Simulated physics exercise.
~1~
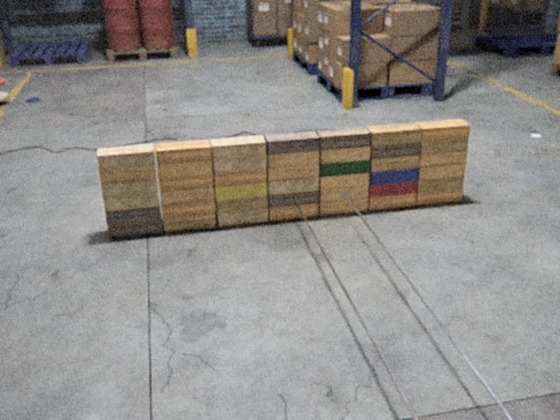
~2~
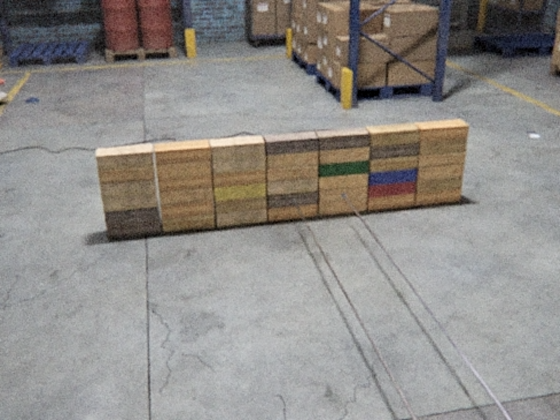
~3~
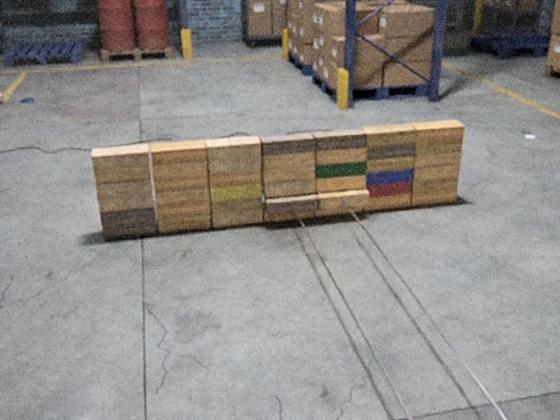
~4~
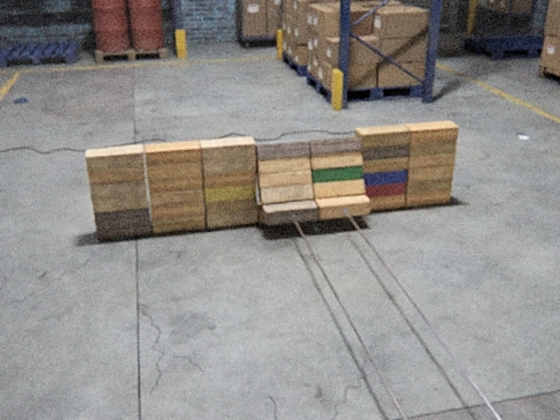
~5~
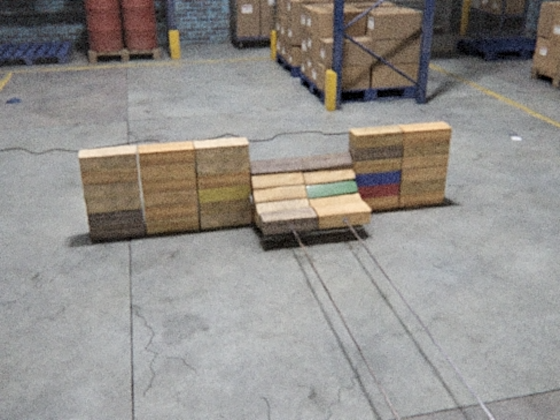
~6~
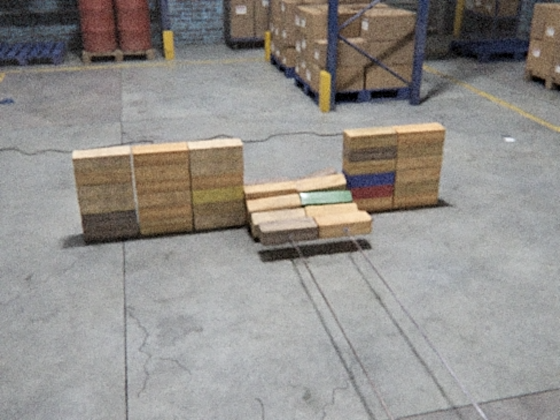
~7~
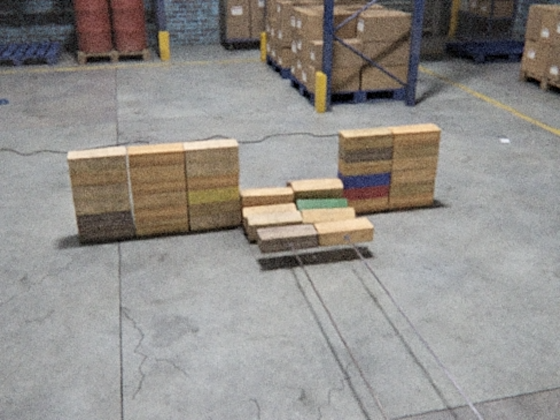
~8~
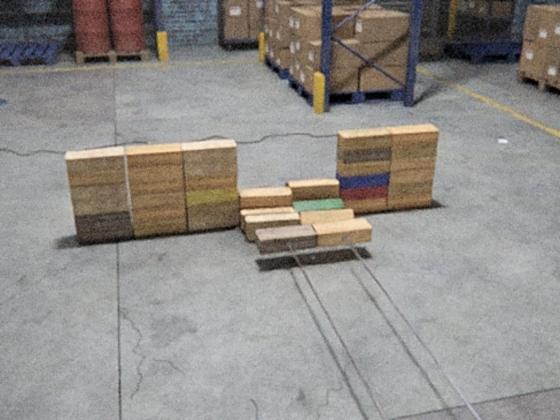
The video shows a low wall of stacked wooden blocks on a concrete floor as two neighbouring blocks near the bottom are drawn out toward the viewer; those above, including a green one, tip and tumble into a heap, leaving a gap between the standing yellow-marked and red-marked sections.
